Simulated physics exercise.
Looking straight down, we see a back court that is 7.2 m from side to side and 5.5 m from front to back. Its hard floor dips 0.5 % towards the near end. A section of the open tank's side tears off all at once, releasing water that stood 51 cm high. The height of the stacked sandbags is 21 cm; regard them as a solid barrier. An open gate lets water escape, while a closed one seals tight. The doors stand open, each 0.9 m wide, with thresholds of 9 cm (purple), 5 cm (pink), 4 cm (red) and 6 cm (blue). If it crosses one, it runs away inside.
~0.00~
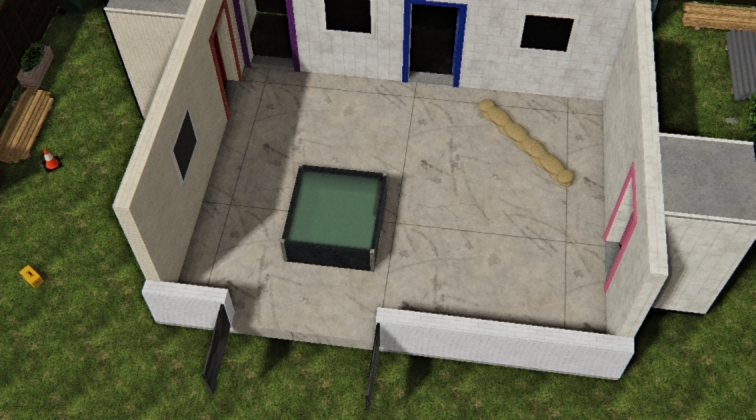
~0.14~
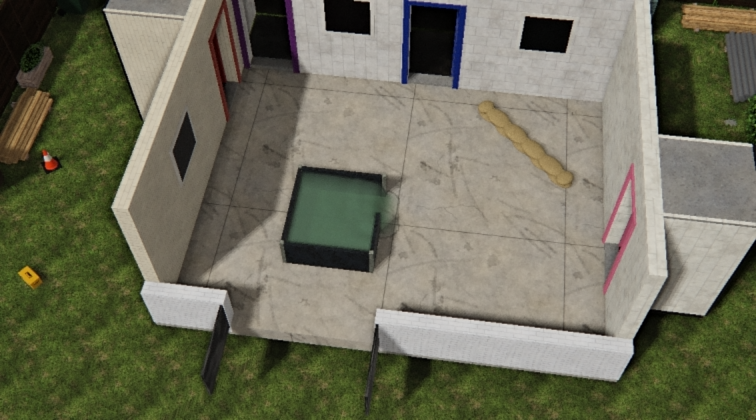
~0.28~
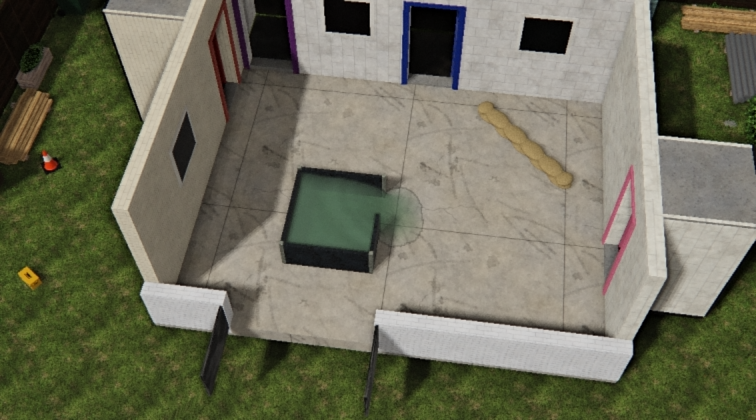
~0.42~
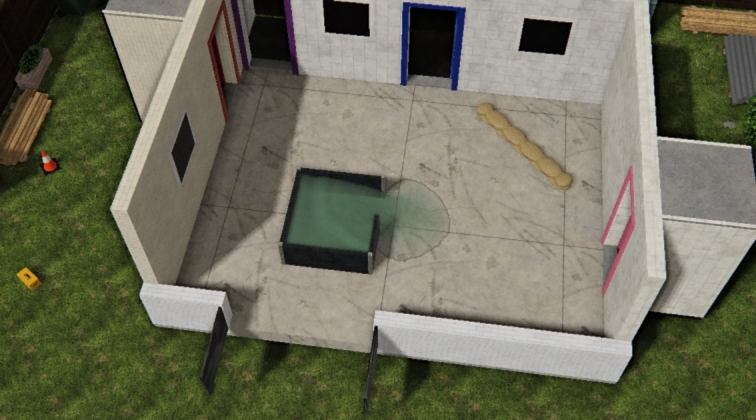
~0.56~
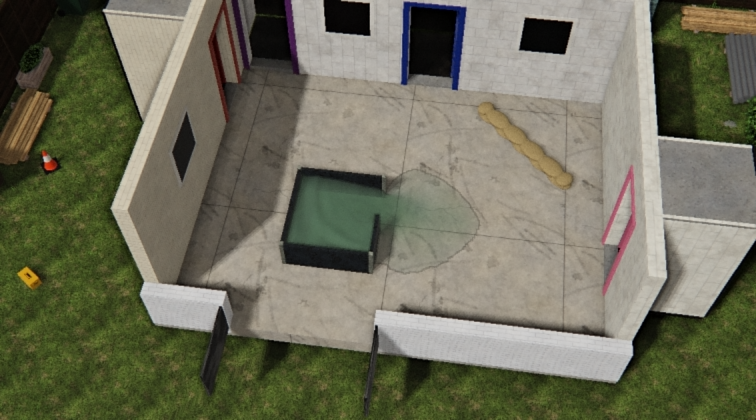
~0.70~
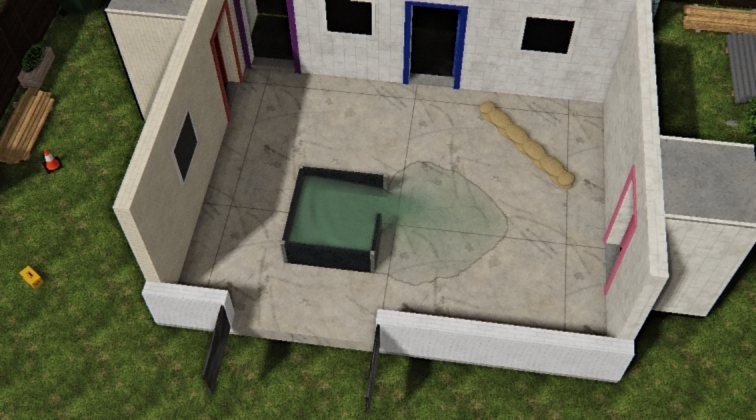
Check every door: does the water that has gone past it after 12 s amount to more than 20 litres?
Purple door: Less than stated, pink door: More than stated, red door: Less than stated, blue door: Less than stated.
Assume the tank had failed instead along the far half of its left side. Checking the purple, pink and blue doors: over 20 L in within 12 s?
So purple ends up past the limit, pink short of it, blue short of it.
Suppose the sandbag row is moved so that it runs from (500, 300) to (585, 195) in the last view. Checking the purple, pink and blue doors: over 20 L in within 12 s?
Note - purple: Limit held; pink: Limit held; blue: Limit held.
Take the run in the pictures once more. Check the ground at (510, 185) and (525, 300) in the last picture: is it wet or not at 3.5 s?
I'd say drenched, then drenched.
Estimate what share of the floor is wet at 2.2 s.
Covered: Roughly 35 per cent.
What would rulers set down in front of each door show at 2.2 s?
In cm: Purple 0, pink 11, red 0, blue 0.
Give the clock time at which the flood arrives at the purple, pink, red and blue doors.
Purple not in the 12 s, pink 1.6 s, red 9.5 s, blue 3.2 s.
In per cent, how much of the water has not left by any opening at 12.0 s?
Close to 88 in a hundred remains.
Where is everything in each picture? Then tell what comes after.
The first picture shows the open tank at (335, 210) is whole and still, 51 cm deep.
In the second picture, water pours out at (379, 208) and has run 0.5 m, to (391, 196); typically 9 cm deep outside, 51 cm at the open tank's back.
In the third picture, water pours out at (379, 210) and has run 0.7 m, to (416, 230); typically 8 cm deep outside, 51 cm at the open tank's back.
In the fourth picture, the front is at (443, 231), 1.2 m from the gap at (378, 211); 1.4 m2 of floor is under water; 50 cm left at the back of the open tank.
In the fifth picture, water pours out at (379, 210) and has run 1.7 m, to (472, 217); typically 4 cm deep outside, 45 cm at the open tank's back.
In the sixth picture, the front is at (501, 219), 2.1 m from the gap at (381, 210); 3.2 m2 of floor is under water; 43 cm left at the back of the open tank.
After 1.4 s water covers 25 % of the floor and is deepest (24 cm) near (393, 213); purple door not reached, pink door not reached, red door not reached, blue door not reached.
After 2.2 s water covers 35 % of the floor and is deepest (18 cm) near (596, 210); purple door not reached, pink door 11 cm at the sill, 8 L in, red door not reached, blue door not reached.
After 3.5 s water covers 40 % of the floor and is deepest (14 cm) near (596, 327); purple door not reached, pink door 11 cm at the sill, 44 L in, red door not reached, blue door 3 cm at the sill, 0 L in.
After 7.0 s water covers 55 % of the floor and is deepest (10 cm) near (597, 357); purple door not reached, pink door 7 cm at the sill, 80 L in, red door not reached, blue door 3 cm at the sill, 0 L in.
After 12.0 s water covers 70 % of the floor and is deepest (6 cm) near (585, 356); purple door not reached, pink door 4 cm at the sill, 85 L in, red door 1 cm at the sill, 0 L in, blue door 2 cm at the sill, 0 L in.
